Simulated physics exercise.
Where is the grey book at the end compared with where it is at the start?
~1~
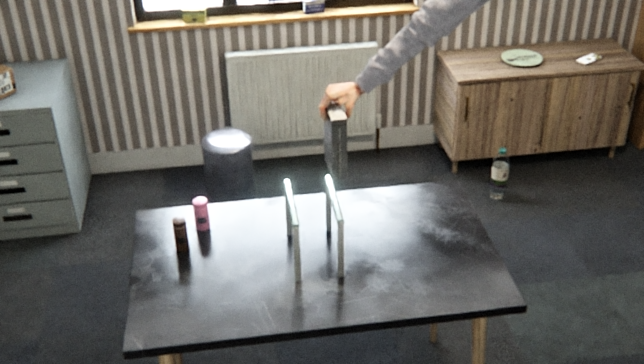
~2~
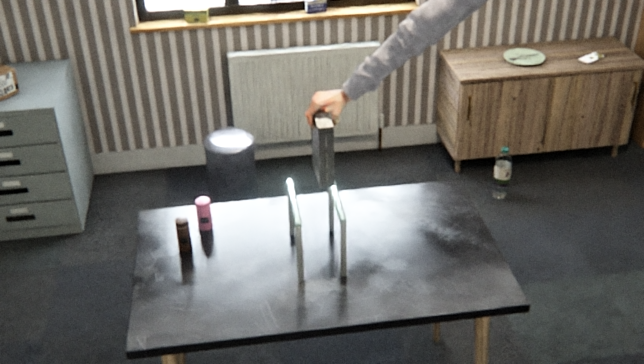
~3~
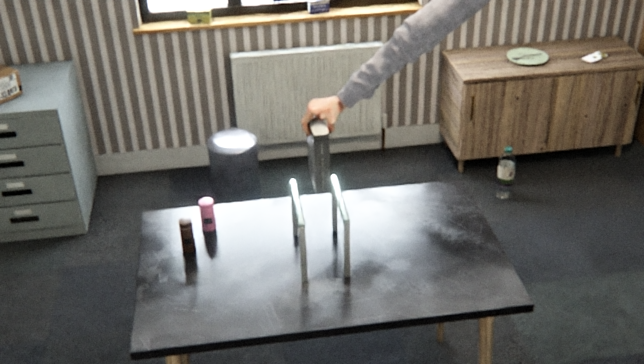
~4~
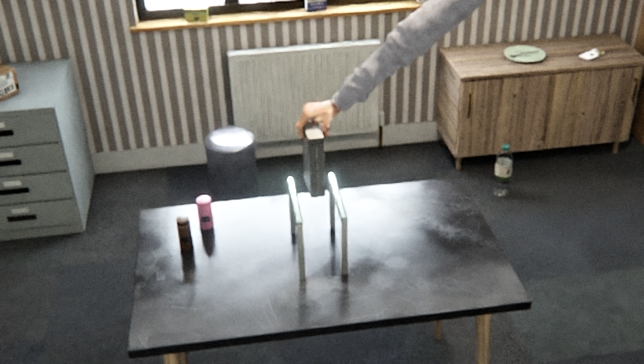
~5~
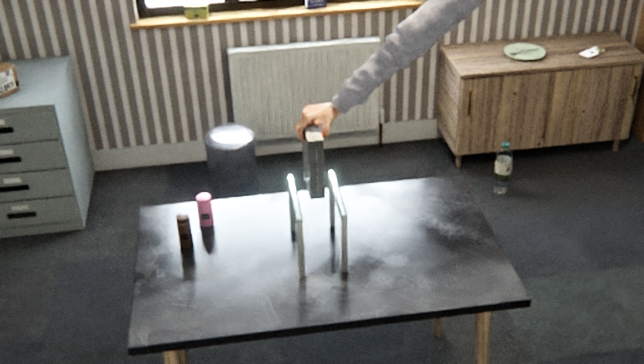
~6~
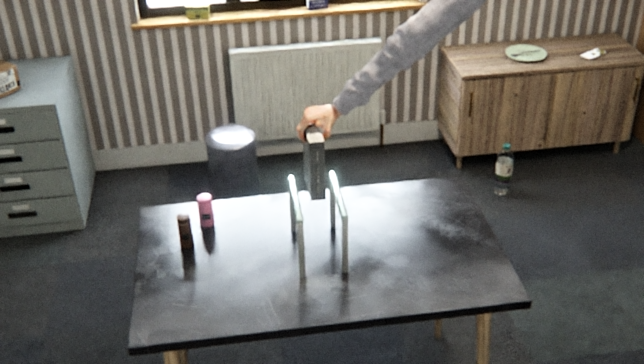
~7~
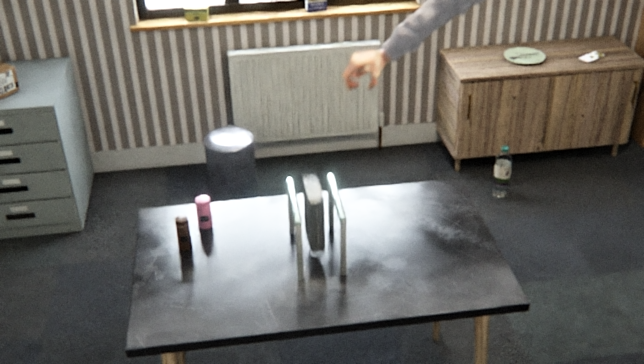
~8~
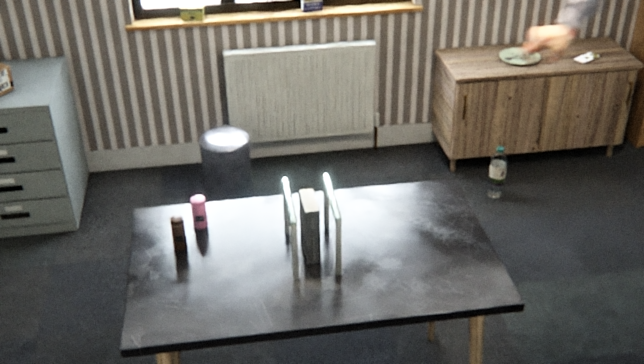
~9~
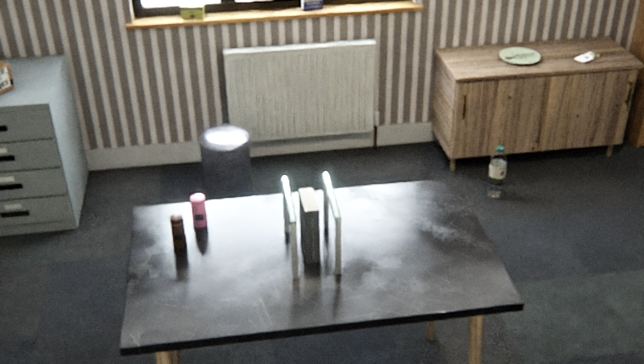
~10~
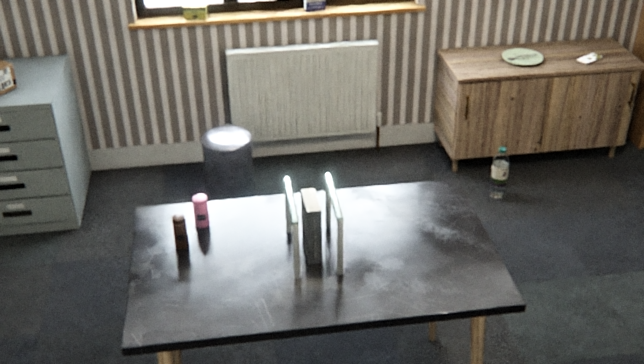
At the start the grey book is held in the hand above the far side of the table, and at the end it stands upright on the table in the gap between the two pale ledges, lower and a little to the left.
